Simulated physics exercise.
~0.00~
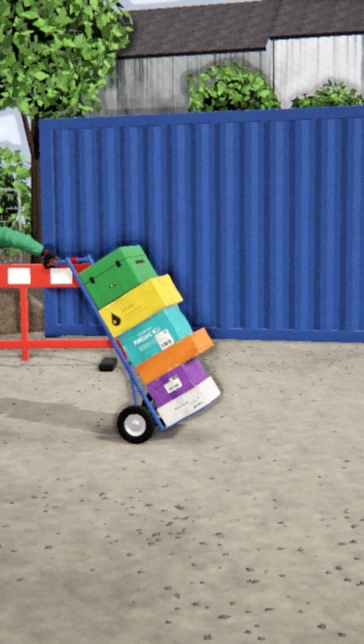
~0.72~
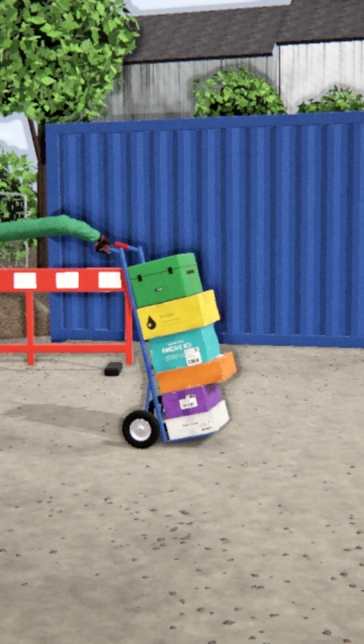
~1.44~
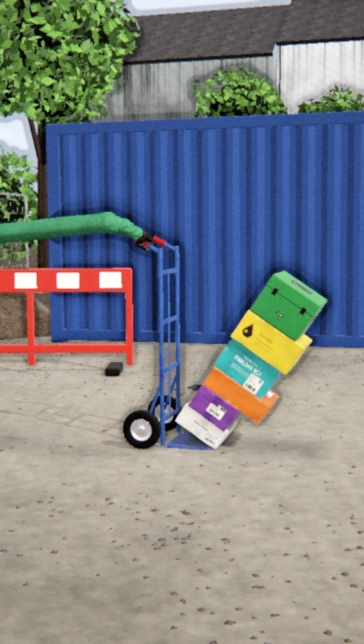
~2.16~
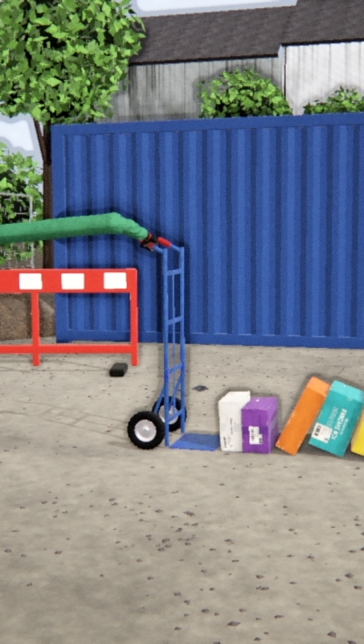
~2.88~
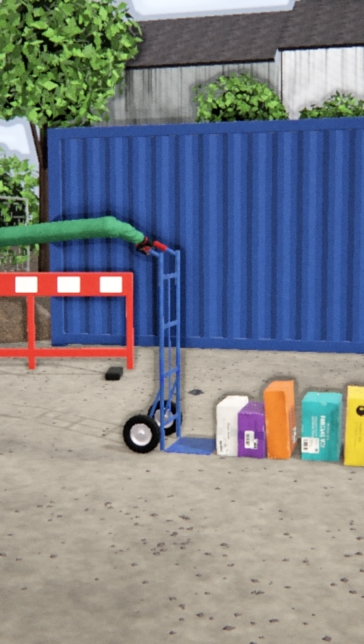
A blue hand truck stacked with colourful boxes was swung upright by a green-sleeved arm, and the whole stack tipped off to the right and toppled onto the ground, leaving the boxes in a row beside the standing truck.
